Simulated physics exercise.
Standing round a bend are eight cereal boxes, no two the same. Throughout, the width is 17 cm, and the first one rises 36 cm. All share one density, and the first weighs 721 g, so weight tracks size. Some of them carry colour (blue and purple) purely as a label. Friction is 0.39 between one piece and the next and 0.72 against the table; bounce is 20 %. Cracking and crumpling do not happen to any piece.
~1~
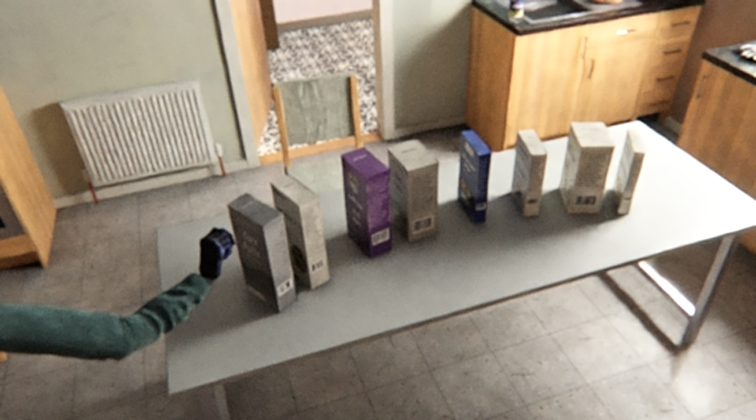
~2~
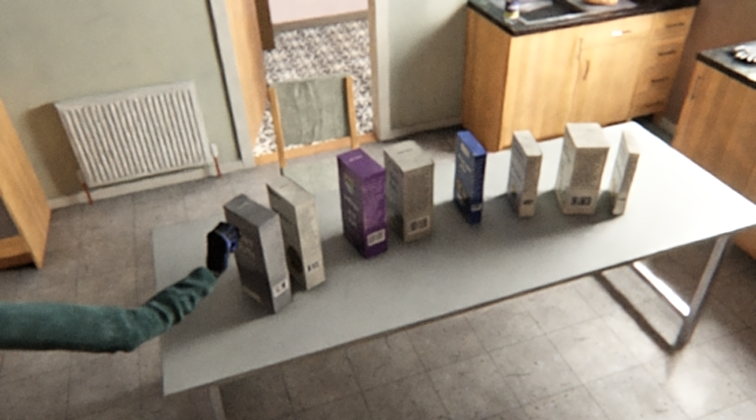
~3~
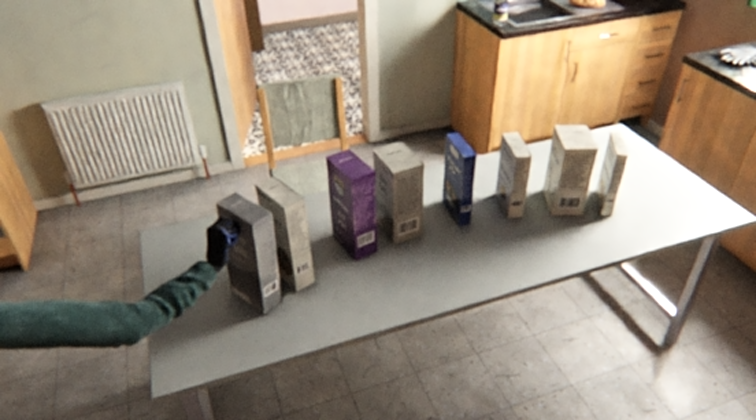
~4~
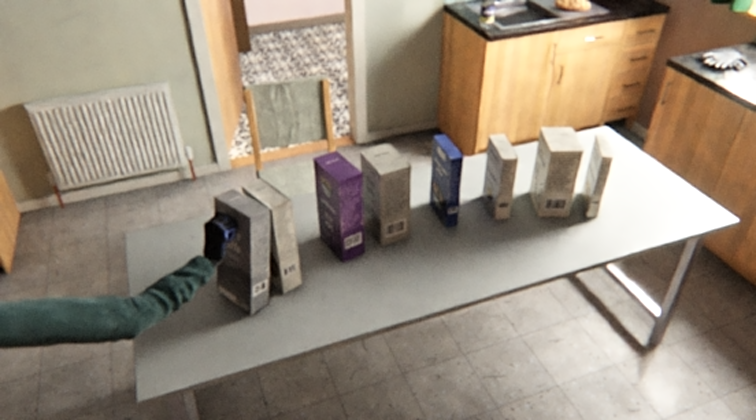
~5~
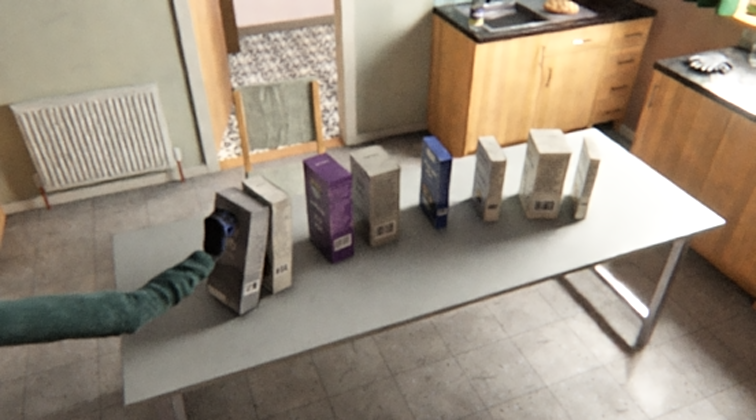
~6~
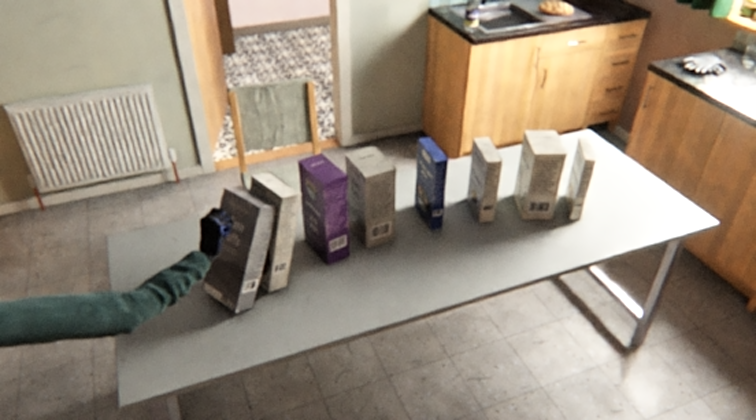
In the video, a green-sleeved arm reaches from the left toward a curved row of eight cereal boxes on a table and pushes the nearest grey one, which leans right against its neighbour as the view pans slightly.
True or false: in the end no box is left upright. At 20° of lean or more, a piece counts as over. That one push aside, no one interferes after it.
True.
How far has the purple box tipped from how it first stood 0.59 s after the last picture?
Measured against how it began, the tilt is near 30 degrees.
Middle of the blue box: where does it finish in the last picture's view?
At about (464, 192).
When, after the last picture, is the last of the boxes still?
Roughly 1.5 s.
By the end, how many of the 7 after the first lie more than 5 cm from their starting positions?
The number is 7.
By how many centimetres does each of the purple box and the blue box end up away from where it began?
Result: Purple at 20 cm, blue at 20 cm.
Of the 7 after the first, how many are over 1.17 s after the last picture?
Number at that point: 7 in total.
Then, 0.59 s on from the sixth picture, 3 of the 7 other boxes over; purple box tipped 34°.
Then, 1.17 s on from the sixth picture, 7 of the 7 other boxes over; blue box tipped 65°; purple box tipped 54°.
Finally, 7 of the 7 other boxes over; blue box tipped 74°; purple box tipped 55°. Not one is left standing. Seen by the last camera, middles, blue box near (464, 192), purple box near (367, 201).
